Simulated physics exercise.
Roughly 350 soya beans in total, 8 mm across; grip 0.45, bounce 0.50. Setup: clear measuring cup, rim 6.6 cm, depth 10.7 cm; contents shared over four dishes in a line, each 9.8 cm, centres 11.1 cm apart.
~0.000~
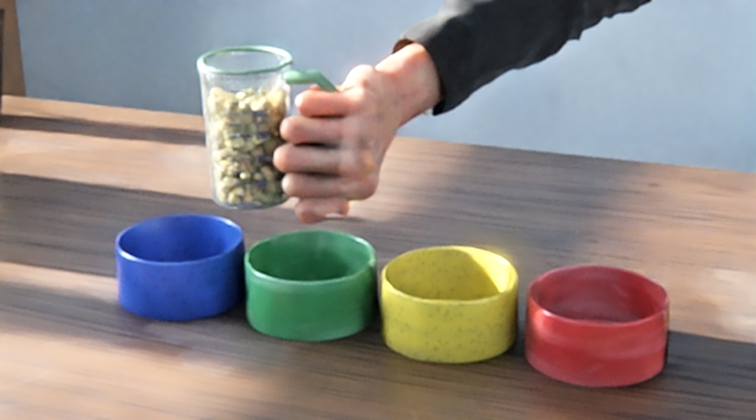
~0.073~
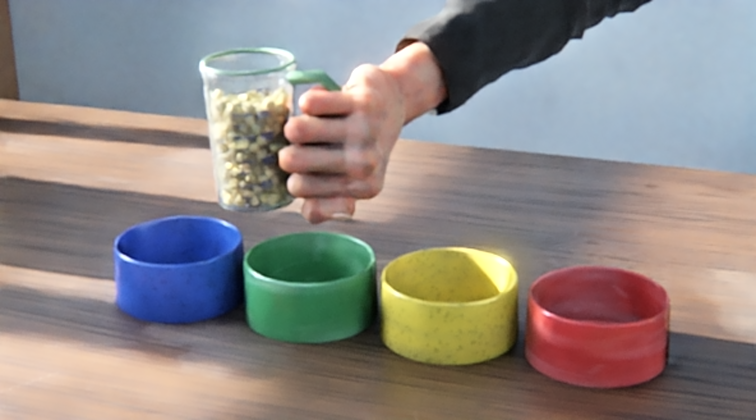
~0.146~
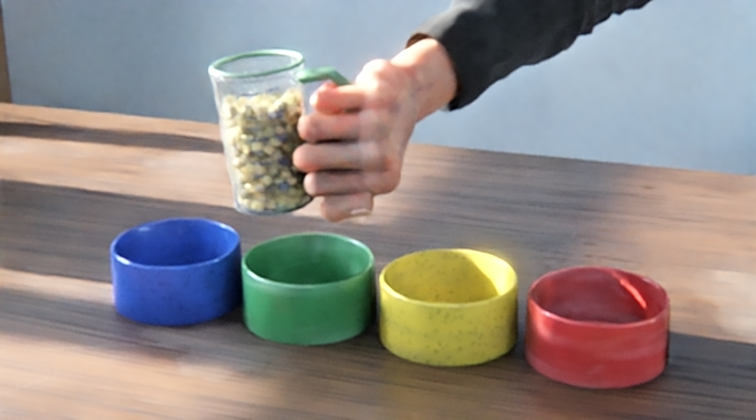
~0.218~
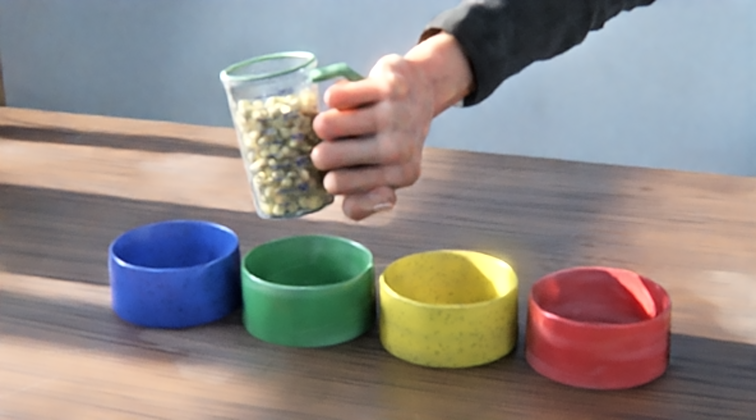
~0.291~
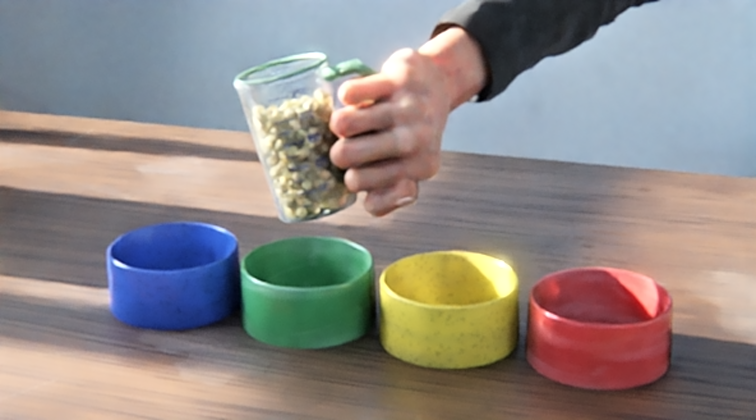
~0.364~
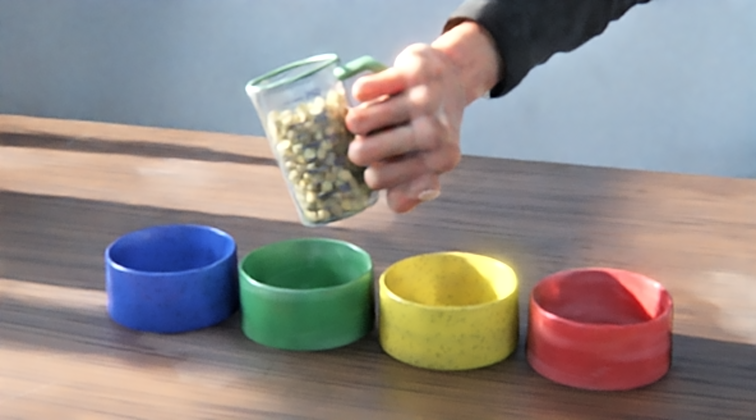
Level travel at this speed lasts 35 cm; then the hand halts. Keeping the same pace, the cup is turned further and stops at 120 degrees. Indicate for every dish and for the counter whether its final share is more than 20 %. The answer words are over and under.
Red: Over. Blue: Under. Green: Under. Yellow: Under. Counter: Under.
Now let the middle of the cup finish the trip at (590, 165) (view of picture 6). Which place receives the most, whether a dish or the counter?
Yellow.
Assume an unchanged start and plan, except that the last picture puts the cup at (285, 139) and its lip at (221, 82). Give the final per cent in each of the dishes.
Kept per dish: Red = 0, blue = 0, green = 0, yellow = 90.
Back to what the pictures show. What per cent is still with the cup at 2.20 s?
I'd say close to 15 per cent.
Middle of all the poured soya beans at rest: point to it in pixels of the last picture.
Close to pixel (598, 328).
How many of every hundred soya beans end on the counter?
Estimate: Around 0 %.
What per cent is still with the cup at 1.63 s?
Around 95 per cent of the load.
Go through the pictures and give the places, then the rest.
In the first picture, cup at (249, 129), tilt 0 degrees, lip at (205, 57), moved 0.0 cm; middle of the pieces at (247, 143); blue dish at (180, 239); green dish at (311, 256); yellow dish at (450, 275); red dish at (598, 295).
In the second picture, cup at (253, 131), tilt 1 degrees, lip at (208, 60), moved 0.4 cm; middle of the pieces at (251, 145).
In the third picture, cup at (266, 134), tilt 5 degrees, lip at (216, 65), moved 1.6 cm; middle of the pieces at (265, 149).
In the fourth picture, cup at (283, 137), tilt 10 degrees, lip at (228, 71), moved 3.0 cm; middle of the pieces at (283, 152).
In the fifth picture, cup at (300, 139), tilt 14 degrees, lip at (240, 77), moved 4.4 cm; middle of the pieces at (301, 155).
In the sixth picture, cup at (317, 142), tilt 19 degrees, lip at (253, 84), moved 5.8 cm; middle of the pieces at (319, 158); blue dish at (171, 249); green dish at (306, 264); yellow dish at (449, 280); red dish at (601, 298). Its pace works out near 60 degrees a second; the hand travels 19 cm a second.
After 1.12 s, tilt 66 degrees; cup holds 100 %.
Then, at 1.63 s, tilt 97 degrees; cup holds 95 %.
Then, at 2.20 s, tilt 120 degrees; cup holds 15 %, red 80 %.
In the end, at 2.8 s, red 100 %, blue 0 %, green 0 %, yellow 0 %, counter 0 %.
